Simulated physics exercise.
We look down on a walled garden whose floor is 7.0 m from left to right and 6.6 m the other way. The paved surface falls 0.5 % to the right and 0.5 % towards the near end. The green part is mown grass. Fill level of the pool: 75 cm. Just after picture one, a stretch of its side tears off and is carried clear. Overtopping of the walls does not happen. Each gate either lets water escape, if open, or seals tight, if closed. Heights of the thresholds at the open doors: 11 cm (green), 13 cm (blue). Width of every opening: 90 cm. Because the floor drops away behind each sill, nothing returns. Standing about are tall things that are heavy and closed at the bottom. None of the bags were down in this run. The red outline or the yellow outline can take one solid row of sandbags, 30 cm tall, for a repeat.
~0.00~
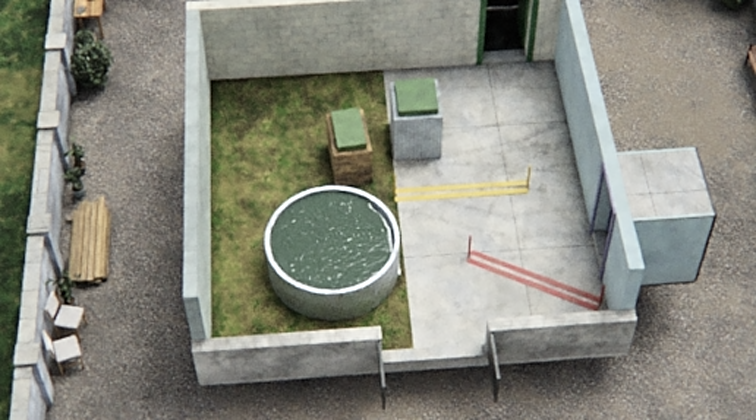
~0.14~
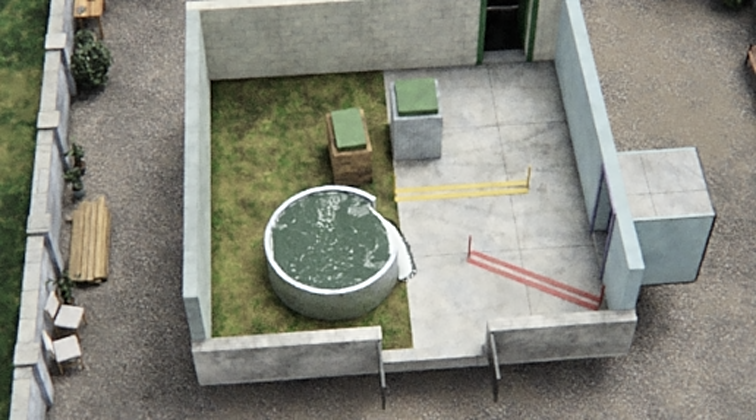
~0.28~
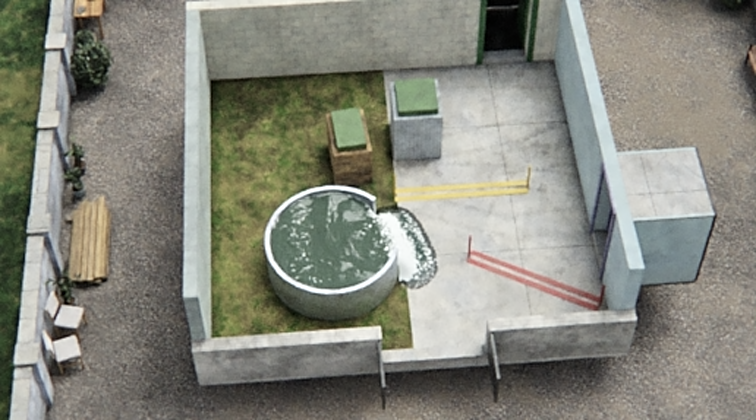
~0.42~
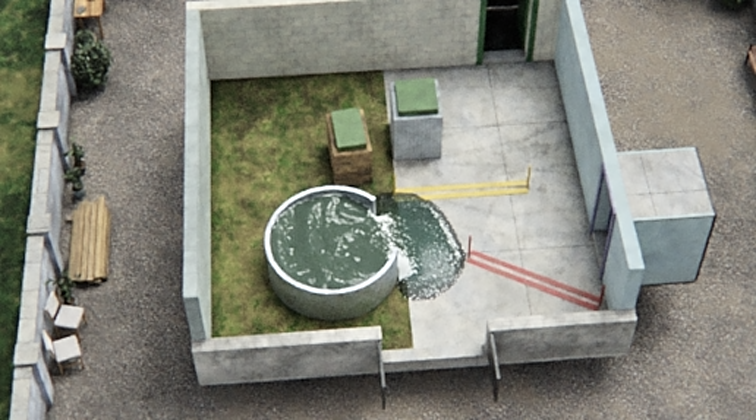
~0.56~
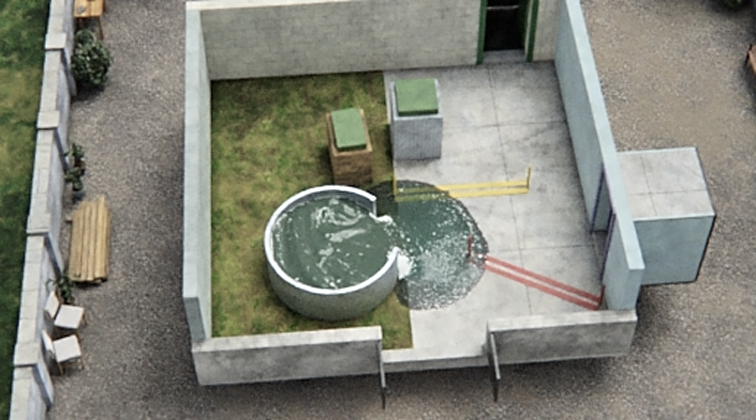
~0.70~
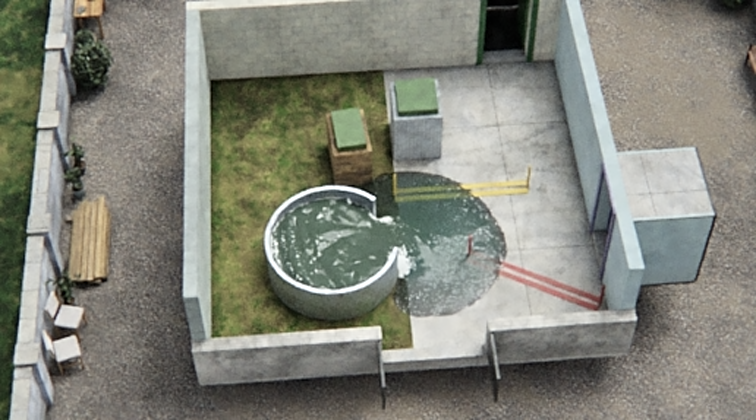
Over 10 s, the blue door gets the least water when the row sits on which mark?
When it sits on the red mark.
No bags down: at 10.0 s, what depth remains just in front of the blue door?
Close to 8.5 cm of depth.
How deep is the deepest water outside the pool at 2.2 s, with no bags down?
Up to about 40 centimetres.
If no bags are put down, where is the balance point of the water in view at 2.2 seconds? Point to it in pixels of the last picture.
I'd put it at around pixel (424, 239).
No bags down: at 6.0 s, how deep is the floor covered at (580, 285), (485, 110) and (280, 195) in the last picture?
Depths: About 10, 9, 0 cm.
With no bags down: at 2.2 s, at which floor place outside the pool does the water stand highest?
Around (607, 326).
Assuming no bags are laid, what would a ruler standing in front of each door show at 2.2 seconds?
Green 0 cm, blue 27 cm.
After 1.4 s water covers 35 % of the floor and is deepest (32 cm) near (401, 247) in the run without bags; in at the blue door, 0 L with no bags, 0 L with the row on red, 0 L on yellow.
After 2.2 s water covers 45 % of the floor and is deepest (40 cm) near (607, 326) in the run without bags; in at the blue door, 39 L with no bags, 2 L with the row on red, 53 L on yellow.
After 3.5 s water covers 50 % of the floor and is deepest (28 cm) near (550, 64) in the run without bags; in at the blue door, 91 L with no bags, 15 L with the row on red, 160 L on yellow.
After 6.0 s water covers 70 % of the floor and is deepest (14 cm) near (598, 335) in the run without bags; in at the blue door, 106 L with no bags, 26 L with the row on red, 222 L on yellow.
After 10.0 s water covers 90 % of the floor and is deepest (10 cm) near (584, 219) in the run without bags; in at the blue door, 106 L with no bags, 27 L with the row on red, 227 L on yellow.
